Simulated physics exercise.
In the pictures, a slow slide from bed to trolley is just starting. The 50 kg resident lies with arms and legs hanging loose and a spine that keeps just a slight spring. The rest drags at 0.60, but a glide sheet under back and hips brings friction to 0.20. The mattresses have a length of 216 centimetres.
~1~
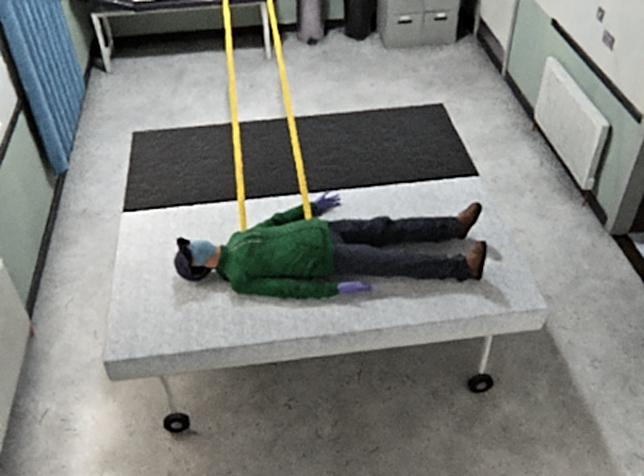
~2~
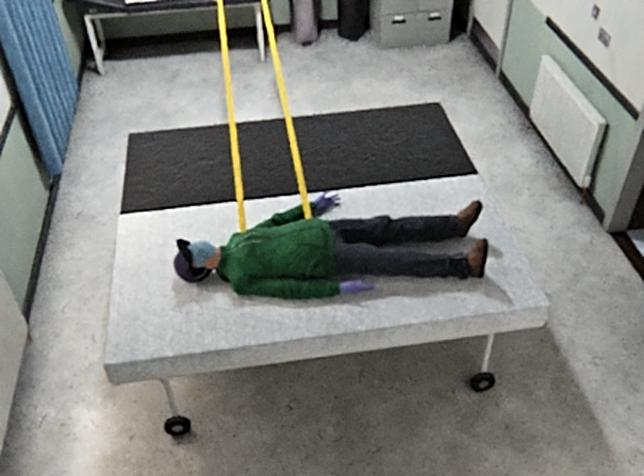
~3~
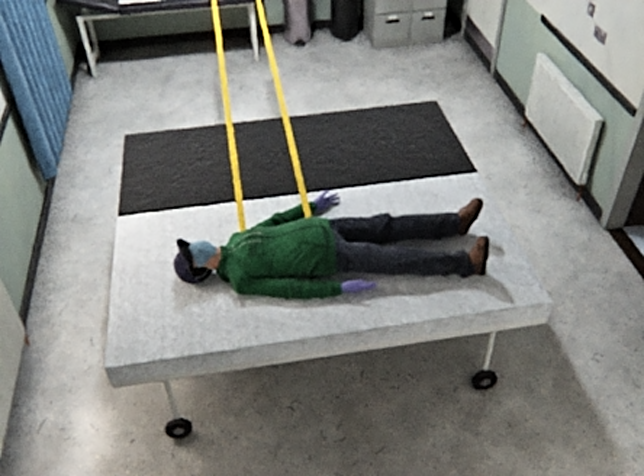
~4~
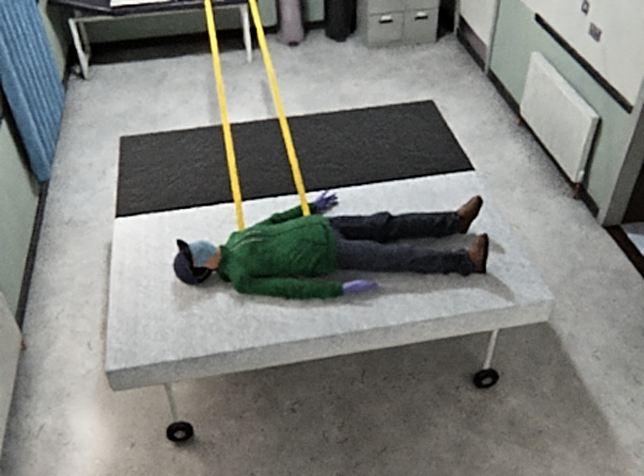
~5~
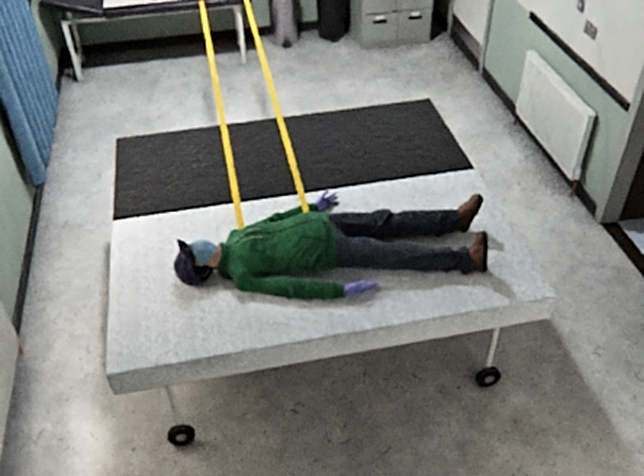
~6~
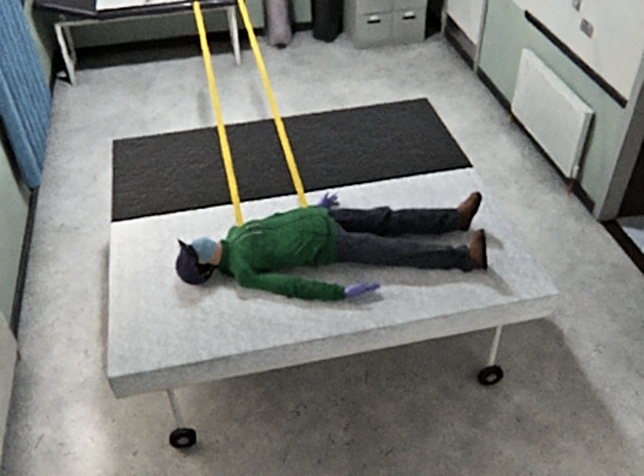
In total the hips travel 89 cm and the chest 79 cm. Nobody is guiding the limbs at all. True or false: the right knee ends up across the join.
False.
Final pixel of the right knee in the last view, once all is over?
You'll find it around (346, 185) at the end.
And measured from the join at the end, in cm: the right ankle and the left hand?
Right ankle 40 short, left hand 48 past.
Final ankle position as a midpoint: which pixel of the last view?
The midpoint lands near (406, 186).
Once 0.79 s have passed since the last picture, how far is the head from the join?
It sits around 24 cm short of the mark.
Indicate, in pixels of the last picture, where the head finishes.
(191, 187).
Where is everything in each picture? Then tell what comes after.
The first picture shows right knee (391, 263), head (190, 263), left hand (326, 204); hips 0 cm across so far.
The second picture shows right knee (392, 262), head (190, 265), left hand (325, 204); hips 0 cm across so far.
The third picture shows right knee (394, 261), head (190, 265), left hand (325, 203); hips 1 cm across so far.
The fourth picture shows right knee (394, 259), head (190, 266), left hand (324, 203); hips 2 cm across so far.
The fifth picture shows right knee (395, 256), head (191, 267), left hand (325, 204); hips 5 cm across so far.
The sixth picture shows right knee (395, 253), head (192, 266), left hand (326, 205); hips 9 cm across so far.
Then, 0.29 s after the last picture the right knee is 64 cm short of the join, near (389, 245) in the last picture's view.
Then, 0.79 s after the last picture the right knee is 45 cm short of the join, near (368, 224) in the last picture's view; the head 24 cm short of the join.
Then, 1.29 s after the last picture the right knee is 24 cm short of the join, near (350, 202) in the last picture's view.
When all is still, head crosses the join; left hand crosses the join; right hand stops short of the join; left ankle crosses the join; right ankle stops short of the join; right knee stops short of the join.
